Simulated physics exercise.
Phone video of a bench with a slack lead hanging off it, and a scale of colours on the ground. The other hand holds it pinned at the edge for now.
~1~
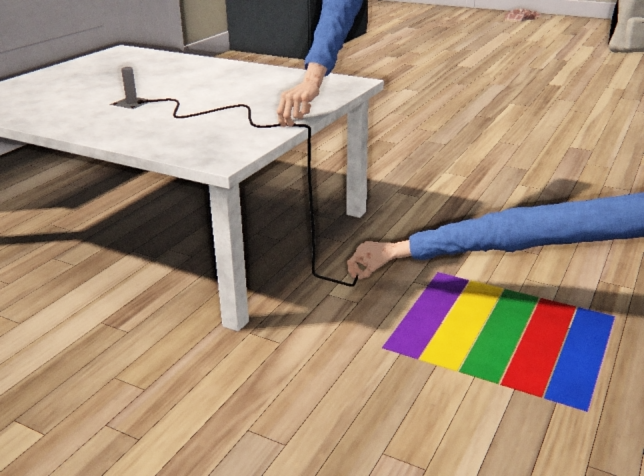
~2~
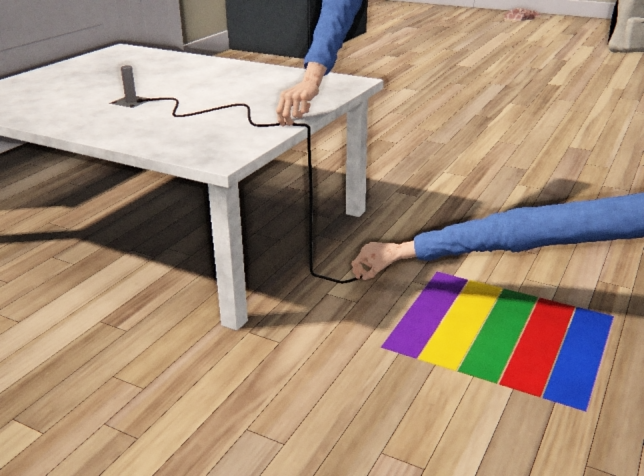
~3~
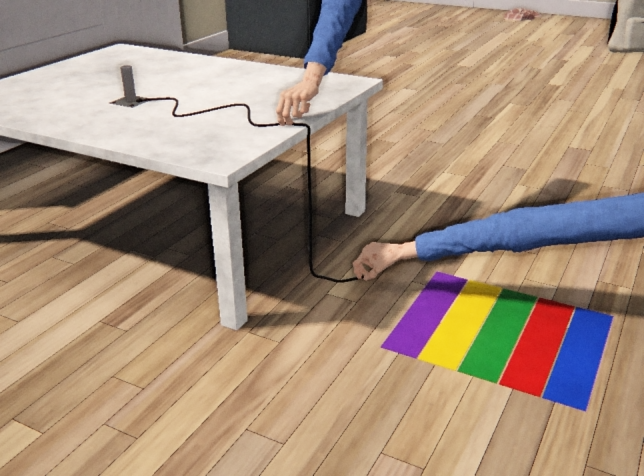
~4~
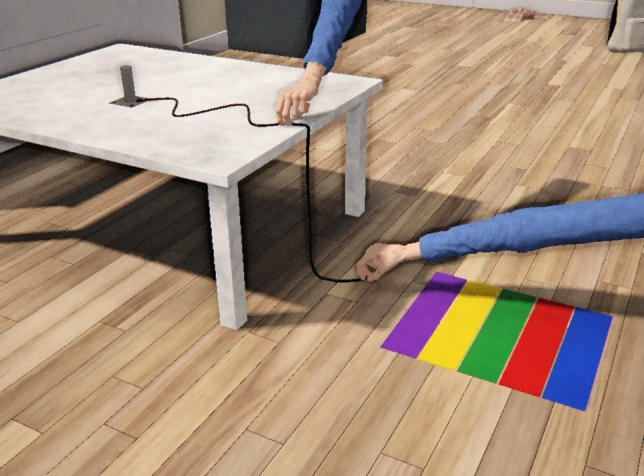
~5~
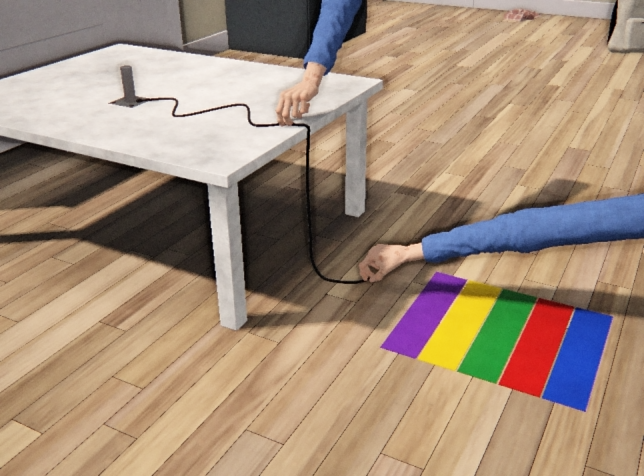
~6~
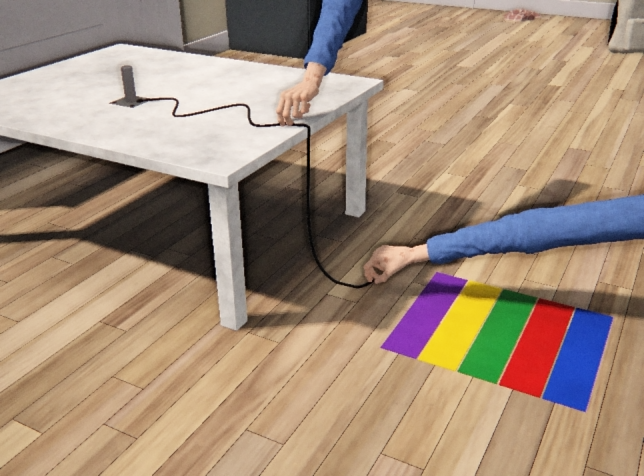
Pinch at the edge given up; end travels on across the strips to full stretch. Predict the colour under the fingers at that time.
The blue one.
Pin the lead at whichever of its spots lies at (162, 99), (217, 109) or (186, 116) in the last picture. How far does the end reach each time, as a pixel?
Approximately at (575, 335), at (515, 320) and at (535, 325), in that order.
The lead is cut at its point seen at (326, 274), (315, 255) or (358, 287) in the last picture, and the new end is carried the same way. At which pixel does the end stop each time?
The three tries give approximately (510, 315), (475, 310) and (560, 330).
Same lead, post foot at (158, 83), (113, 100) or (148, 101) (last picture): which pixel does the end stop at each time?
The first try gives (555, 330), the second (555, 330) and the third (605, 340).
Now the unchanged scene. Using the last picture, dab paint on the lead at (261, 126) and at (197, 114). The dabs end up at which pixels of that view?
(346, 160), then (236, 117).
Soon after, end near (506, 316); over green.
Then, end near (555, 329); over red.
At full stretch, end near (586, 337); over blue. The end stops over the blue strip.
